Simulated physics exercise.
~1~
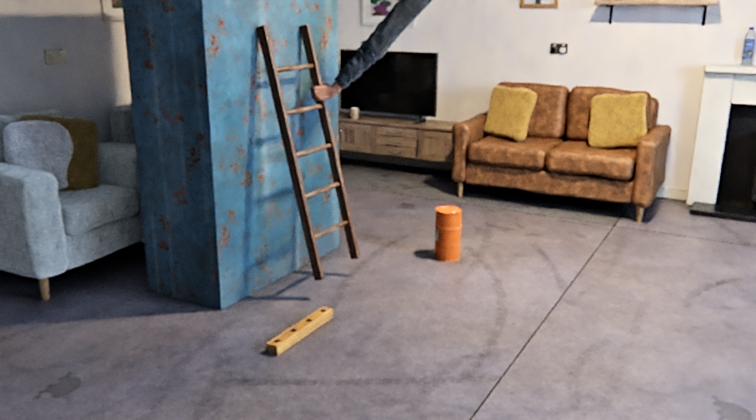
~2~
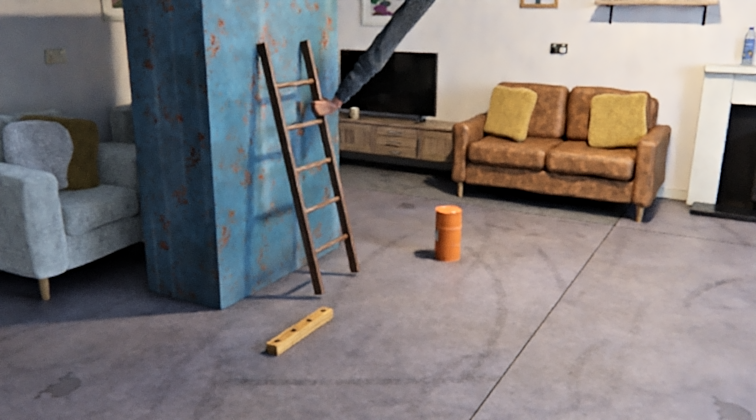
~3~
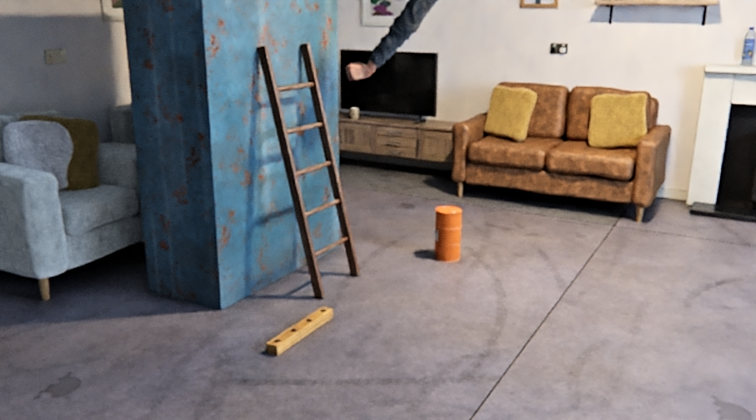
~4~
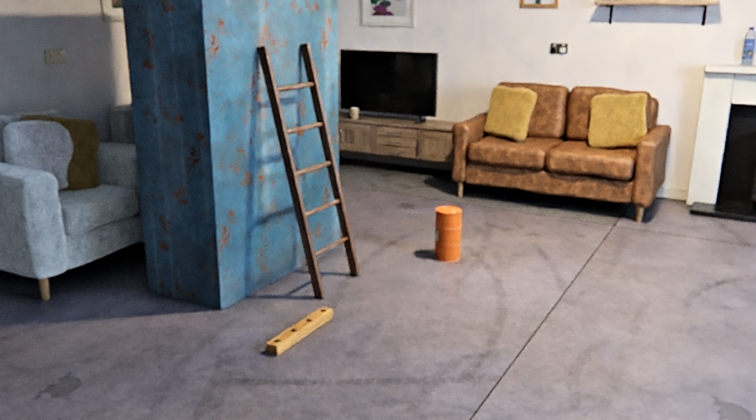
A hand lowers a brown ladder against a blue pillar, lets go, and it stays leaning.
